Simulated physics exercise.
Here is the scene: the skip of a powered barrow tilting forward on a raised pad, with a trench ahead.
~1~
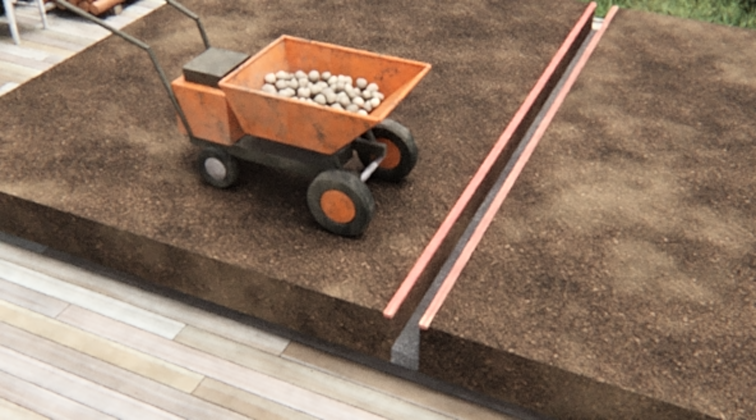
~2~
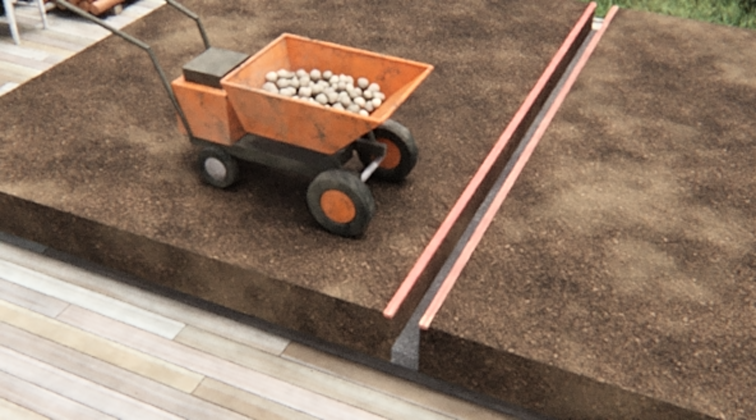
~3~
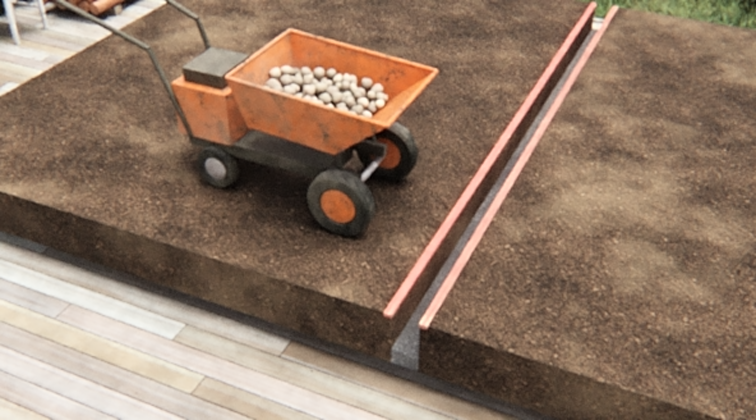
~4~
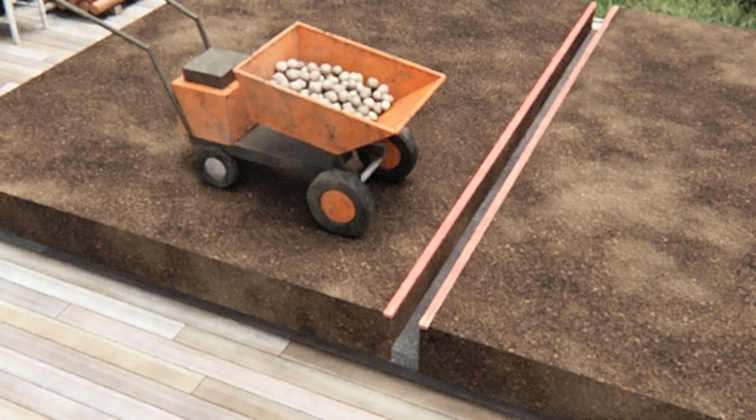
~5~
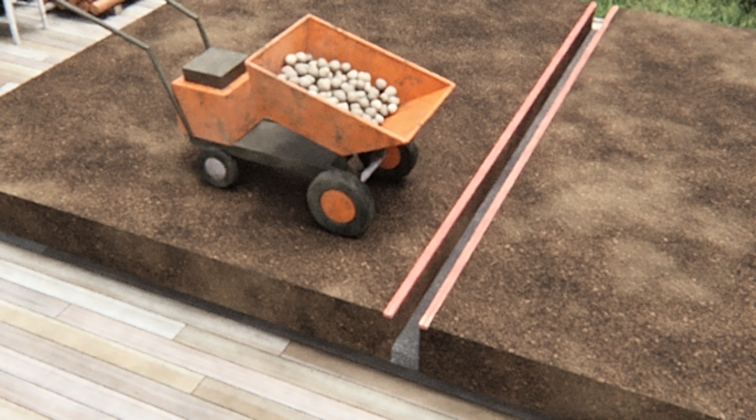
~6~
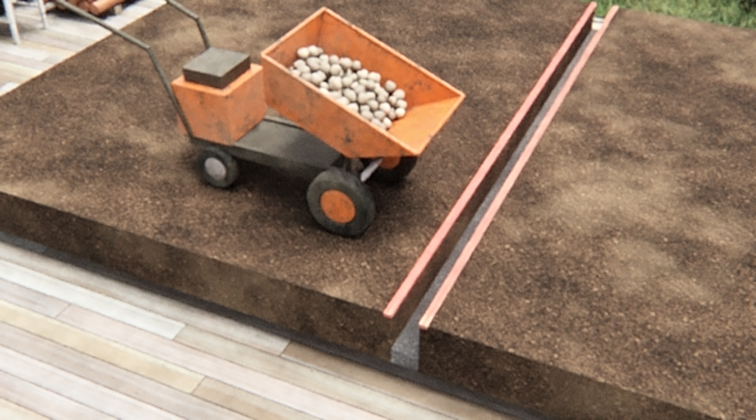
The orange skip of a powered barrow, loaded with rounded pale stones, tilts gradually forward to the right, its back rising while the wheels stay still on brown soil beside a narrow trench edged with reddish rails.
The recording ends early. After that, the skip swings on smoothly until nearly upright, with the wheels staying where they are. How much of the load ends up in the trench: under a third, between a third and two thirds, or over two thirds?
The trench ends up with a part smaller than a third.
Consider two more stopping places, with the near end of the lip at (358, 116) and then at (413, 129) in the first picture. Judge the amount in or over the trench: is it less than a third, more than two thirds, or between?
First: Between a third and two thirds. Second: Below one third.
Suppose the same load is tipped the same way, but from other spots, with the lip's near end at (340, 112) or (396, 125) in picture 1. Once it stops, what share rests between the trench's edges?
You'd see around 60 per cent the first time and around 0 per cent the second.
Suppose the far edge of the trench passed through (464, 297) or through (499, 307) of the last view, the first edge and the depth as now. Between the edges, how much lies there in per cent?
About 70 and 100 per cent.
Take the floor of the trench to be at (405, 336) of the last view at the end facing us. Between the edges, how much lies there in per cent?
Something close to 10 per cent.
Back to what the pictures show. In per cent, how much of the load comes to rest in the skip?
Roughly 5 per cent.
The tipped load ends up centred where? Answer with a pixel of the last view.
Resting centre, last picture - approx. (514, 238).
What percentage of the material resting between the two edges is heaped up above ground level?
0 %, roughly.
Soon after the last picture, skip tipped steeply; all in the skip.
A little later, skip tipped right over; about a third in the skip; a small part in or heaped over the trench; about half beyond it.
Later still, skip tipped right over; a small part in the skip; about a quarter in or heaped over the trench; most beyond it.
At rest, skip tipped right over; a small part in the skip; about a quarter in or heaped over the trench; most beyond it.
